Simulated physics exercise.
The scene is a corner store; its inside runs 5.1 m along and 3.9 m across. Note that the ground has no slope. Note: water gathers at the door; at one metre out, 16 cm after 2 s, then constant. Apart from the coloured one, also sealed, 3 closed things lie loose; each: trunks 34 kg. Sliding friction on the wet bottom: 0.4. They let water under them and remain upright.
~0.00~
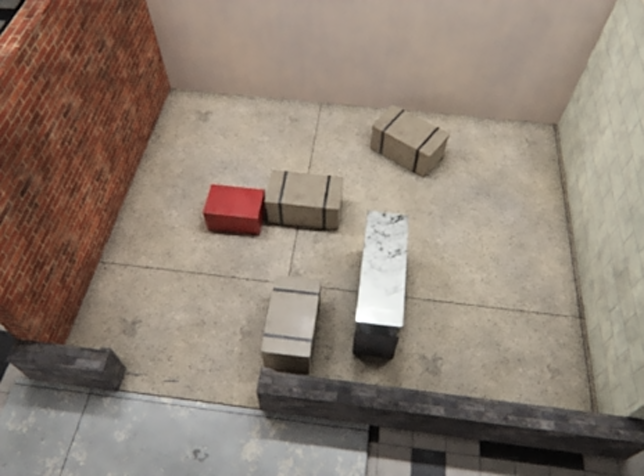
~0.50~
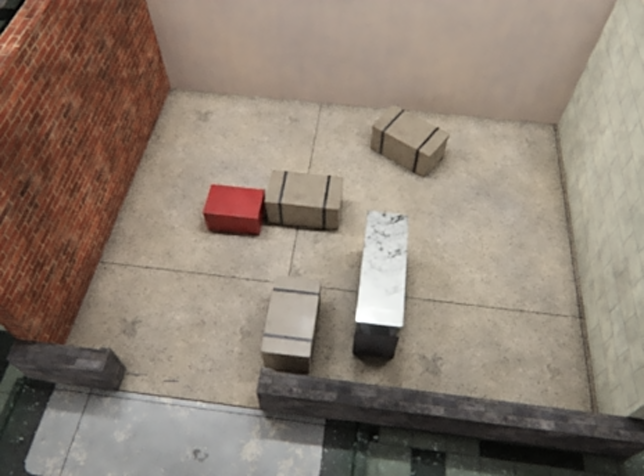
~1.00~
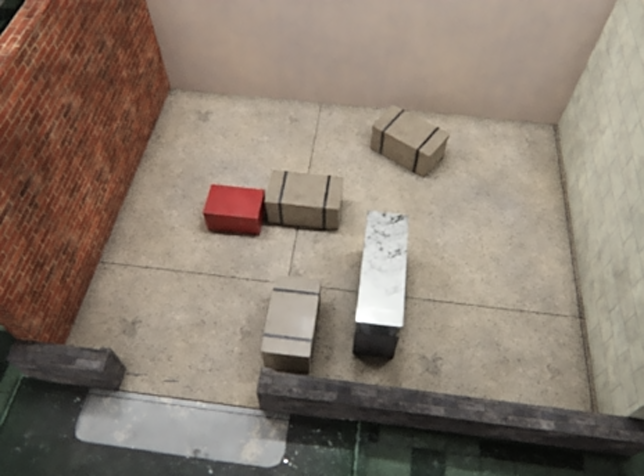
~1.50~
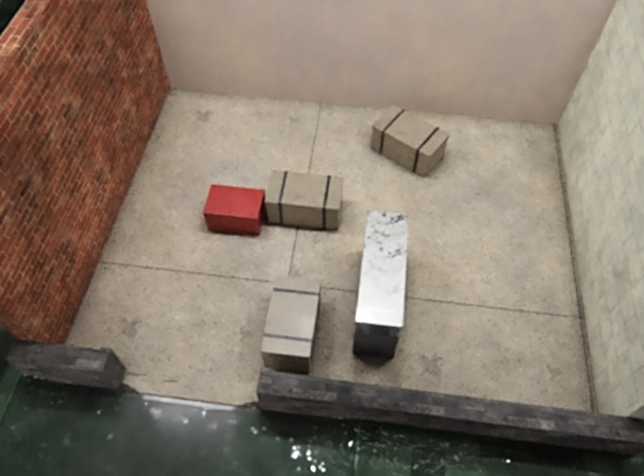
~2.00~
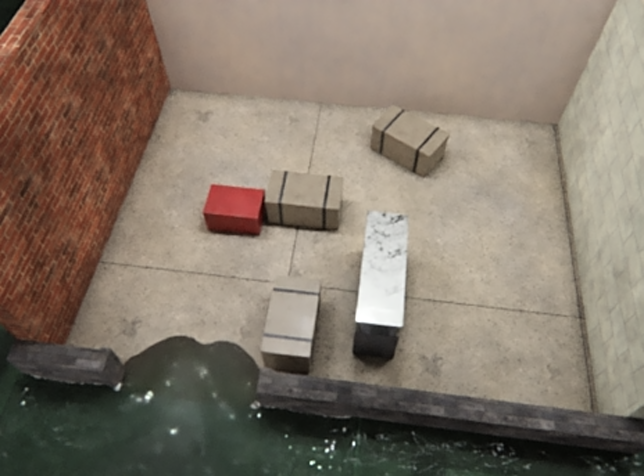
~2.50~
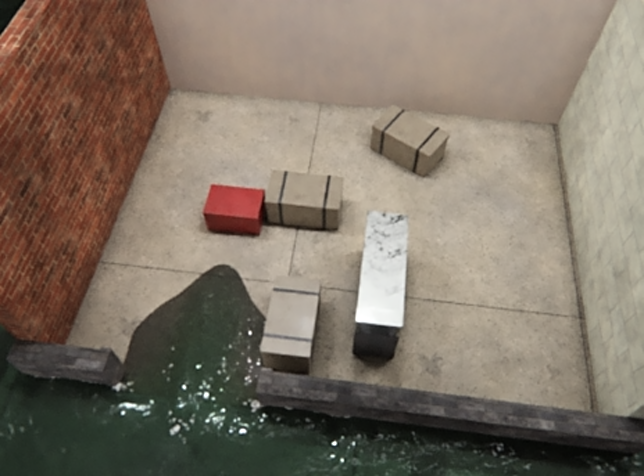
Dark green water rises outside the low wall and spreads through the gap onto the floor.
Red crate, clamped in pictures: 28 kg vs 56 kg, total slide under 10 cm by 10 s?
Pick: The bigger mass.
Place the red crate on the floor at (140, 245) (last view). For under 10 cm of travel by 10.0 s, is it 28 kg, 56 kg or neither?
Short answer: Any load.
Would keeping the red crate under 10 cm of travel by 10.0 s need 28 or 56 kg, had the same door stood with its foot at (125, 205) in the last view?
Under that change the small mass suffices.
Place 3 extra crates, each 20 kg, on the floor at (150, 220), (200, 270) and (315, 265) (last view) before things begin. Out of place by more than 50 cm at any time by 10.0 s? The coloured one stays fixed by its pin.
Note, in sequence: Exceeded, exceeded, not exceeded.
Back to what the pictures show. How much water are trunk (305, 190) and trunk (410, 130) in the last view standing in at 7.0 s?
First roughly 4 cm, second roughly 1 cm.
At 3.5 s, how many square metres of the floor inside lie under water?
Close to 4.0 m2, I'd say.
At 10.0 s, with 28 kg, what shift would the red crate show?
About 60 cm.
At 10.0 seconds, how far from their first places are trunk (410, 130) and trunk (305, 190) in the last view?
In turn: 0 cm, 10 cm.
After 3.5 s the red crate would be 3 cm from its start with 28 kg and 0 cm from its start with 56 kg; 6 cm of water round it then.
After 4.5 s the red crate would be 25 cm from its start with 28 kg and 0 cm from its start with 56 kg; 7 cm of water round it then.
After 7.0 s the red crate would be 38 cm from its start with 28 kg and 0 cm from its start with 56 kg; 6 cm of water round it then.
After 10.0 s the red crate would be 56 cm from its start with 28 kg and 0 cm from its start with 56 kg; 7 cm of water round it then.
